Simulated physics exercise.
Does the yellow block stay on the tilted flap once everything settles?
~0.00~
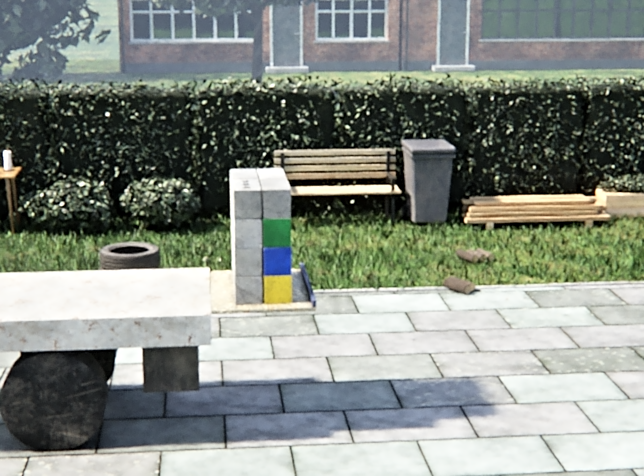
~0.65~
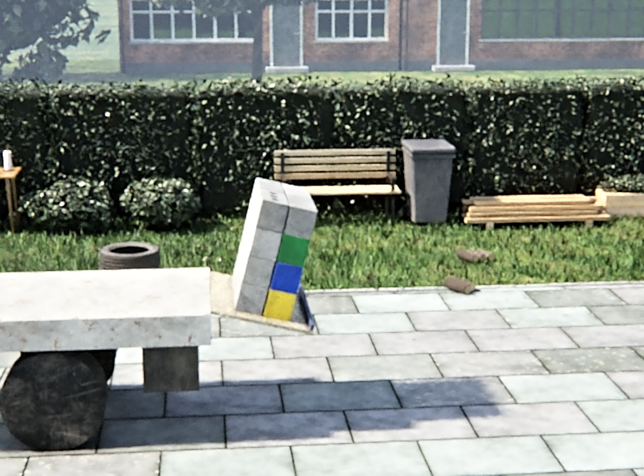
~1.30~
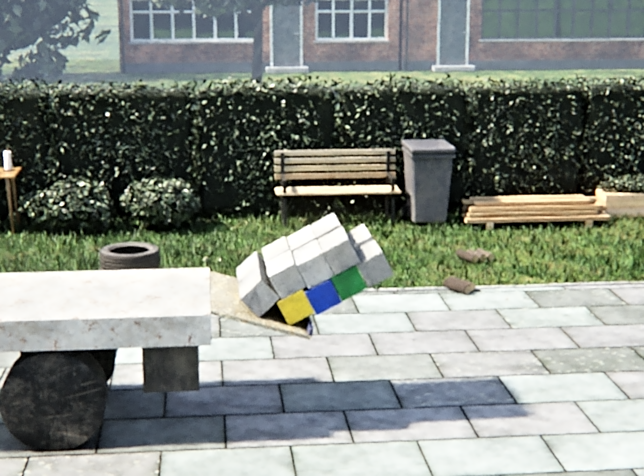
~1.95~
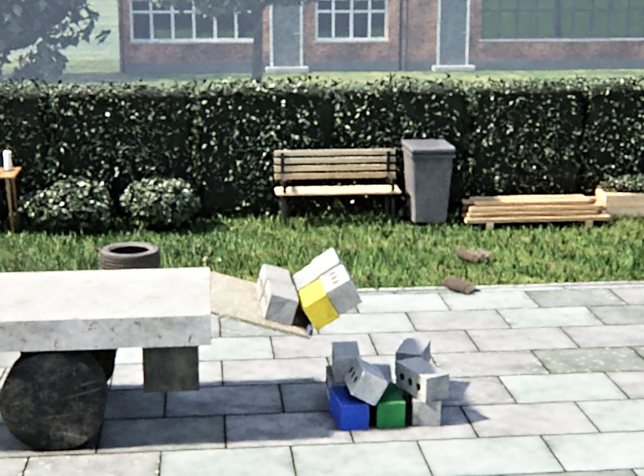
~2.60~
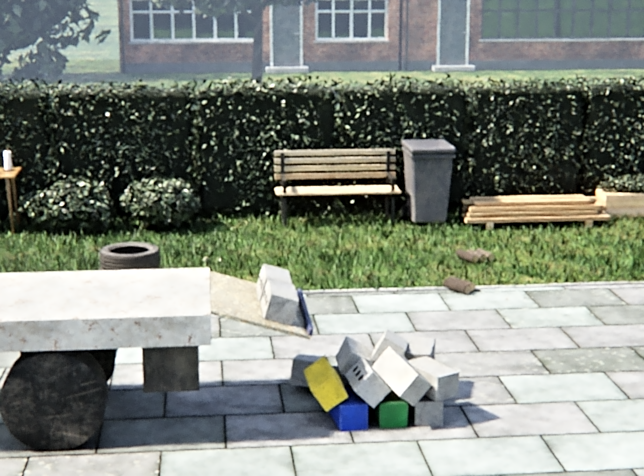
No, the yellow block tumbles off the flap and ends up in the heap of blocks on the paving.
